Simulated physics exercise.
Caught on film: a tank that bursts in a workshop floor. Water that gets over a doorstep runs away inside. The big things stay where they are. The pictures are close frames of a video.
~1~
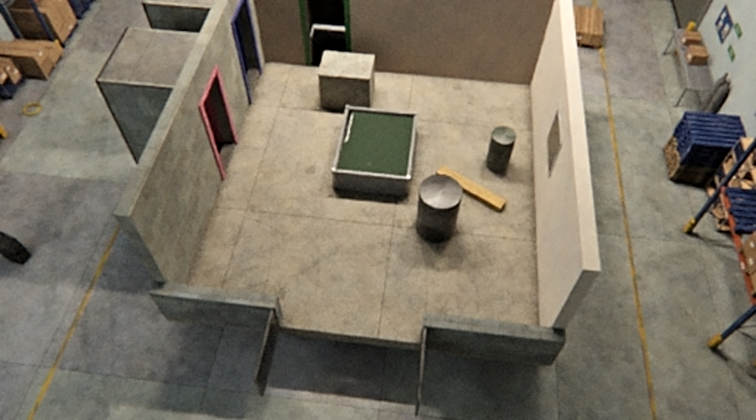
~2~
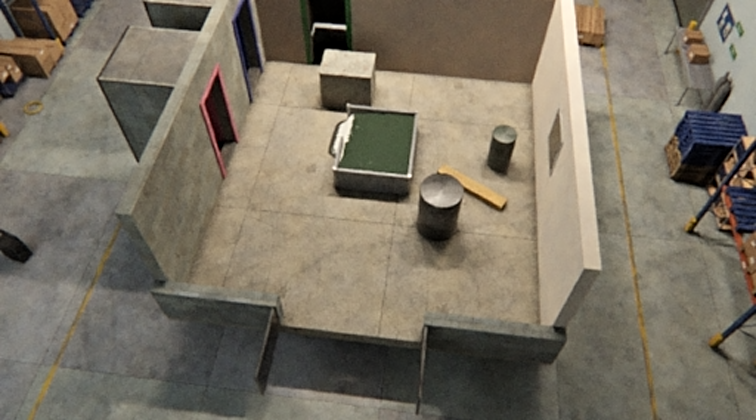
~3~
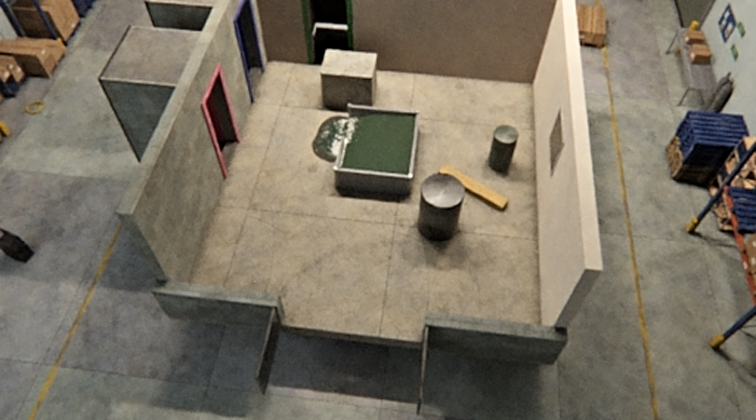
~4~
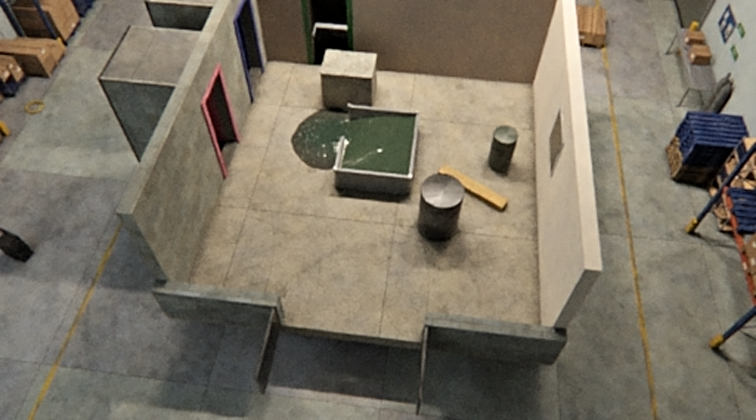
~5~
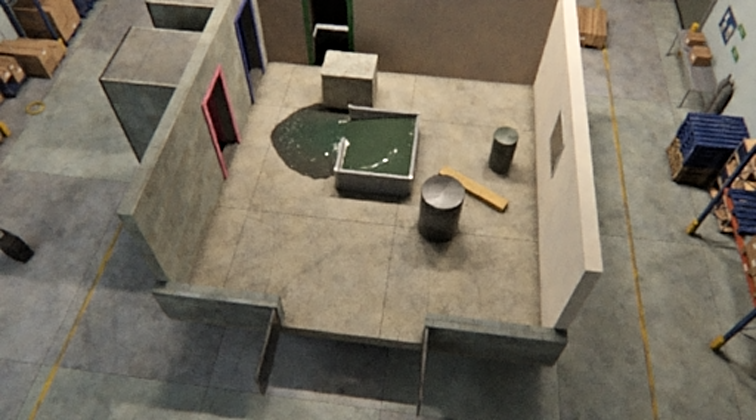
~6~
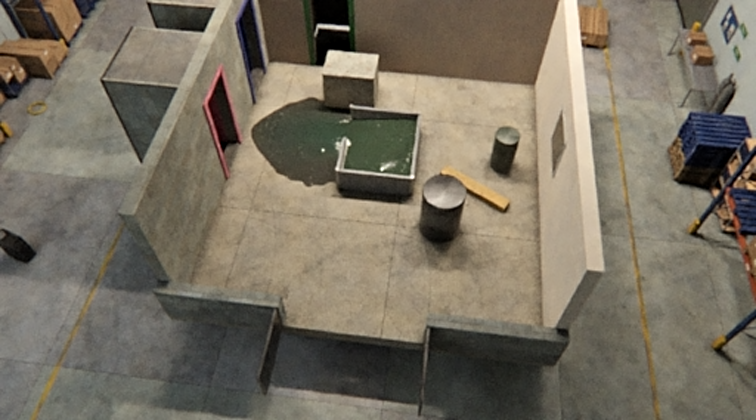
Workshop floor with a walled enclosure, dark green water bursting from the left side of a square tank and spreading leftward.
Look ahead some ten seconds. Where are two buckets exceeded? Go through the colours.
In the end: The pink door lets in a lot; the blue door admits no more than that; the green door lets in a lot.
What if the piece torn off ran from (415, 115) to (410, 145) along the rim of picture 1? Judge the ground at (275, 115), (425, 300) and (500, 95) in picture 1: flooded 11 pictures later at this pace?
In that order: No water, not flooded, awash.
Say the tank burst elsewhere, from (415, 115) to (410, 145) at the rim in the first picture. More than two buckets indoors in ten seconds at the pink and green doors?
One by one: Pink keeps below it; green keeps below it.
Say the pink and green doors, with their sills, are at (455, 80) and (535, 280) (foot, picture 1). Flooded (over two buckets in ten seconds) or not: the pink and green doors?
Pink door lets less in, green door stays under.
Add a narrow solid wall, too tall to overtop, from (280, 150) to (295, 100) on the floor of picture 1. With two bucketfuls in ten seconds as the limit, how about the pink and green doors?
Then: Pink holds; green lets more in.
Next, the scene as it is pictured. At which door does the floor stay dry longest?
I say the green-painted one.
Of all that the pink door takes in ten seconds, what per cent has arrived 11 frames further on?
Roughly 40 per cent.
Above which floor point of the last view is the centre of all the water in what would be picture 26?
Around (319, 137).
A moment on, water covers 15 % of the floor; the pink door under two buckets in, the blue door wet at the sill, nothing in, the green door not reached.
Next, water covers 20 % of the floor; the pink door over two buckets in, the blue door wet at the sill, nothing in, the green door not reached.
Then, water covers 30 % of the floor; the pink door over two buckets in, the blue door under two buckets in, the green door under two buckets in.
Later, water covers 50 % of the floor; the pink door over two buckets in, the blue door under two buckets in, the green door under two buckets in.
In the end, water covers 75 % of the floor; the pink door over two buckets in, the blue door under two buckets in, the green door over two buckets in.
